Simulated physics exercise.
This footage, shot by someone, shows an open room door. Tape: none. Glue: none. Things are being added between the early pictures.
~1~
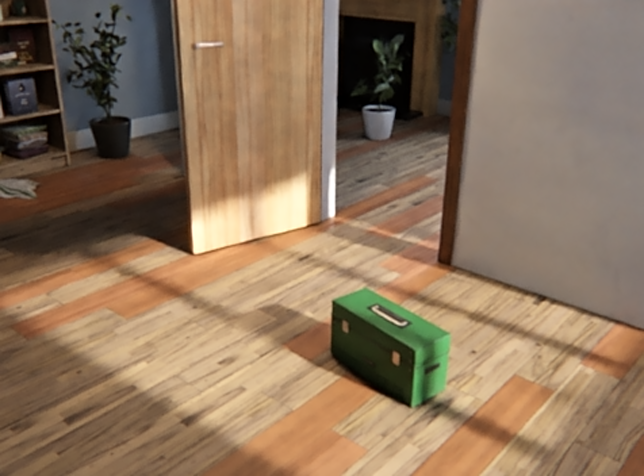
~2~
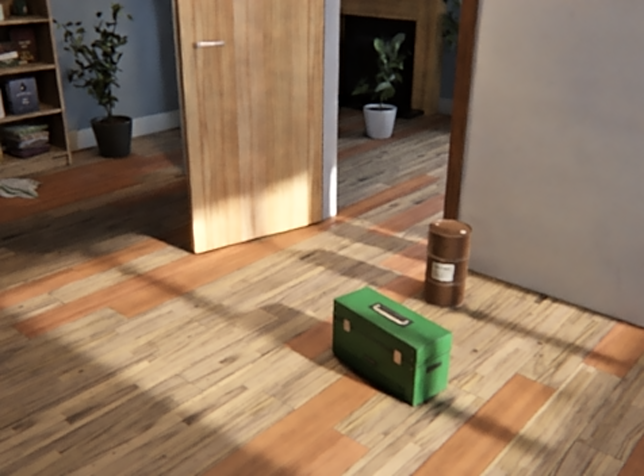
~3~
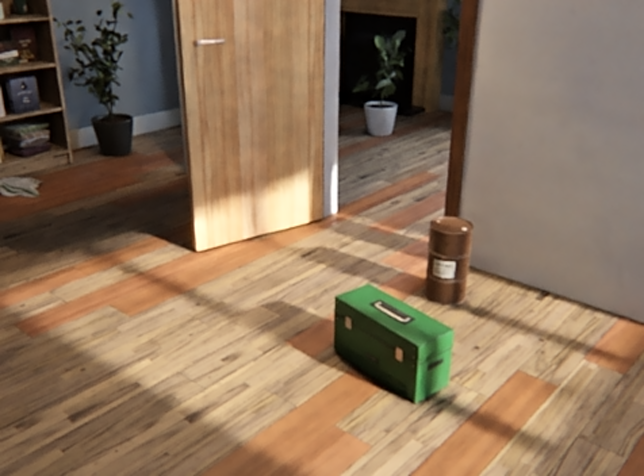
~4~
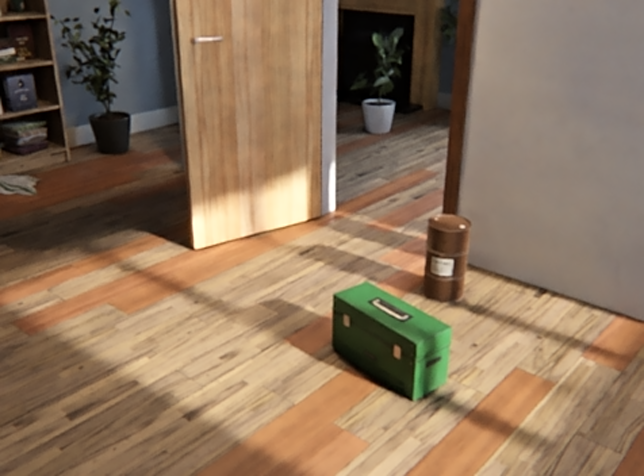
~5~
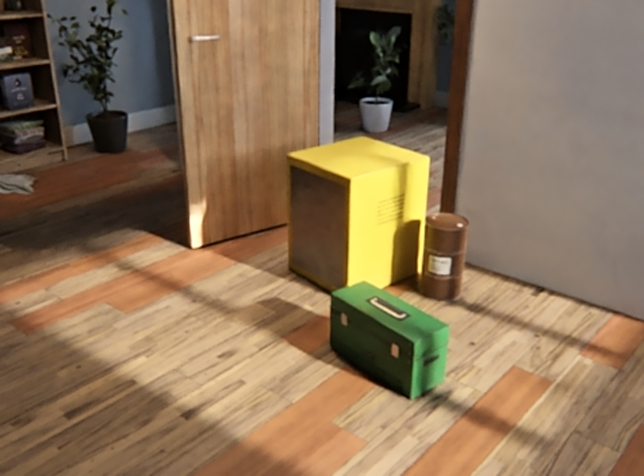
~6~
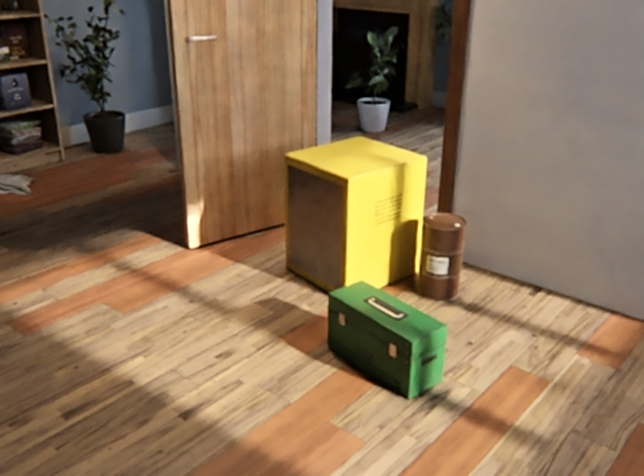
Wide-open wooden door standing still as a brown canister, then a yellow appliance, appear near a green toolbox on the floor.
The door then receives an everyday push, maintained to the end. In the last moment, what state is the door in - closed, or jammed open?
You can tell the door won't budge further before the frame.
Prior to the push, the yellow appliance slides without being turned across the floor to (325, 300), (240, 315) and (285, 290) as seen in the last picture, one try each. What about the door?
So on try one it is halted early, on try two it completes its arc, and on try three it is halted early.
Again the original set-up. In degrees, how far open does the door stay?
The answer is roughly 60°.
Then, 0.50 s later than the last frame, door at 95°.
Then, 0.80 s later than the last frame, door at 81°.
Then, 1.00 s later than the last frame, door at 70°.
Then, 1.20 s later than the last frame, door at 61°; yellow appliance moved a little near (357, 215).
When it is over, door at 61°; all 3 as before. End places, in pixels of the last picture, yellow appliance near (358, 215).
